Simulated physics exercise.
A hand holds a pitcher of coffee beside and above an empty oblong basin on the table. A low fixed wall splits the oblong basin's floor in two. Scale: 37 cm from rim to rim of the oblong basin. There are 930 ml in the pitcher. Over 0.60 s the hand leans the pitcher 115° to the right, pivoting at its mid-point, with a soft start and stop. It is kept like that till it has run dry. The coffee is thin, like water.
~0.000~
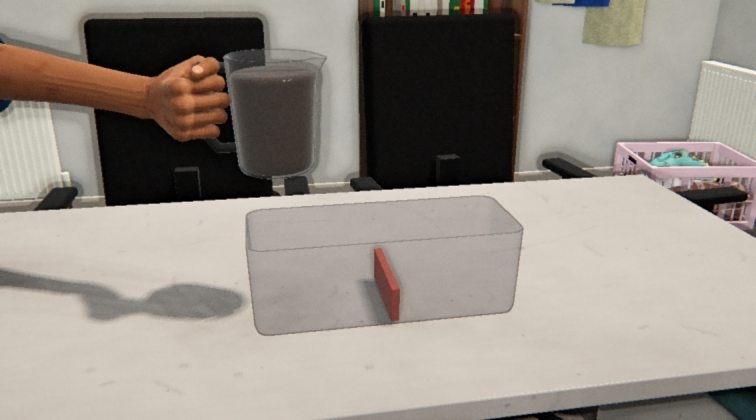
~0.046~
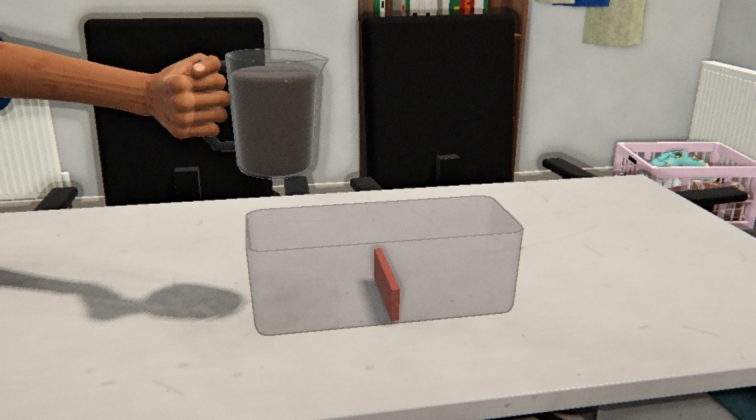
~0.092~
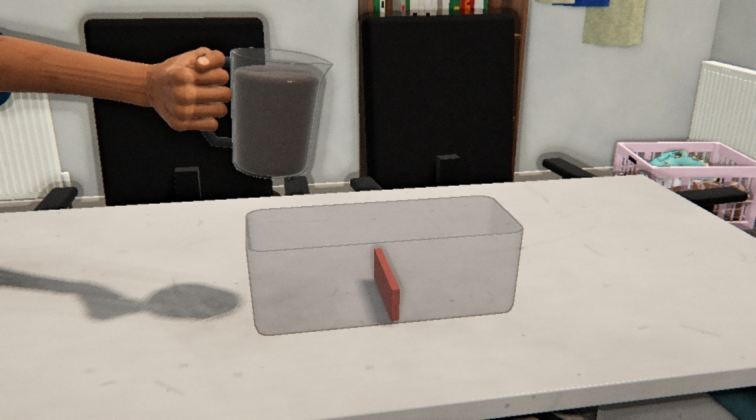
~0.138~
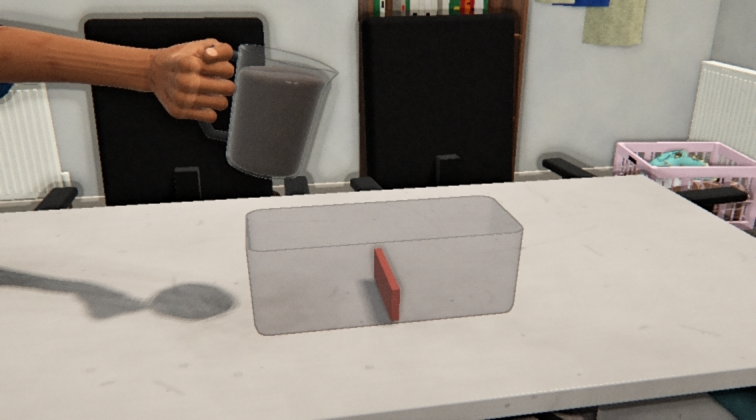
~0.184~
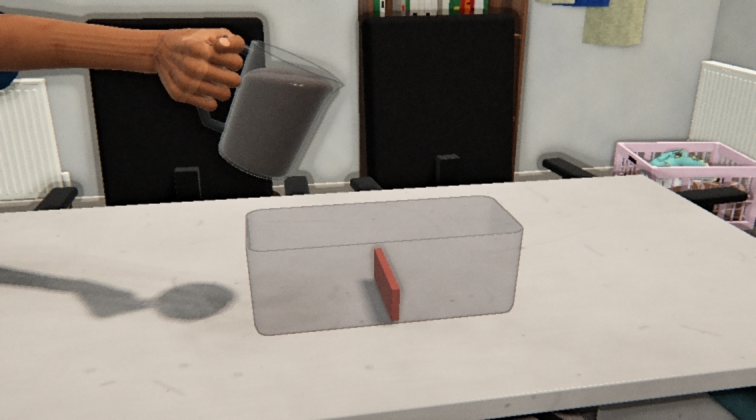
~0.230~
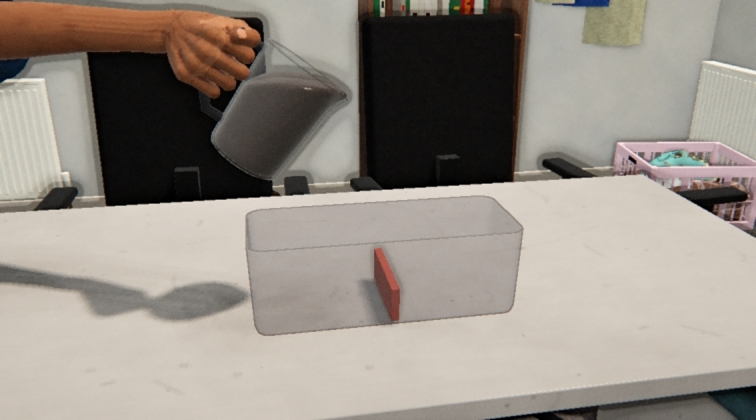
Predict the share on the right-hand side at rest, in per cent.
Roughly 39 per cent is past the wall.
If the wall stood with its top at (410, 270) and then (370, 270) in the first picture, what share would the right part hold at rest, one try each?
In turn about 10 and 75 per cent.
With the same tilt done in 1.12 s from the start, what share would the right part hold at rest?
Then about 65 per cent.
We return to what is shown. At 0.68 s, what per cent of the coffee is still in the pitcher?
Near 10 in a hundred.
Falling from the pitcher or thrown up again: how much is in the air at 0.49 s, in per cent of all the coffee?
About 28 per cent.
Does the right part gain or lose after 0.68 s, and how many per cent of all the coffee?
The share moves up, by some 7 per cent.
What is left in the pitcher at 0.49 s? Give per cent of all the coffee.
About 54 per cent.
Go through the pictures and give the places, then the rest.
In the first picture, tilt 0°; pouring edge (327, 56); surface from (229, 74) to (316, 71); the oblong basin's rim runs from (247, 231) to (508, 213); the wall's top is at (386, 268).
In the second picture, tilt 2°; pouring edge (328, 58); surface from (230, 73) to (316, 72).
In the third picture, tilt 7°; pouring edge (333, 63); surface from (234, 71) to (320, 75).
In the fourth picture, tilt 14°; pouring edge (339, 71); surface from (239, 72) to (325, 78).
In the fifth picture, tilt 25°; pouring edge (345, 83); surface from (236, 95) to (333, 81).
In the sixth picture, tilt 37°; pouring edge (349, 99); surface from (229, 106) to (345, 90).
After 0.49 s the tilt is 106° and 53 per cent is still to pour, 2 is left of the wall and 17 right of it.
After 0.68 s the tilt is 115° and 10 per cent is still to pour, 43 is left of the wall and 32 right of it.
After 0.88 s the tilt is 115° and 0 per cent is still to pour, 55 is left of the wall and 38 right of it.
After 1.10 s the tilt is 115° and 0 per cent is still to pour, 57 is left of the wall and 39 right of it.
In the end 57 per cent lies left of the wall, 39 right of it and 4 outside.
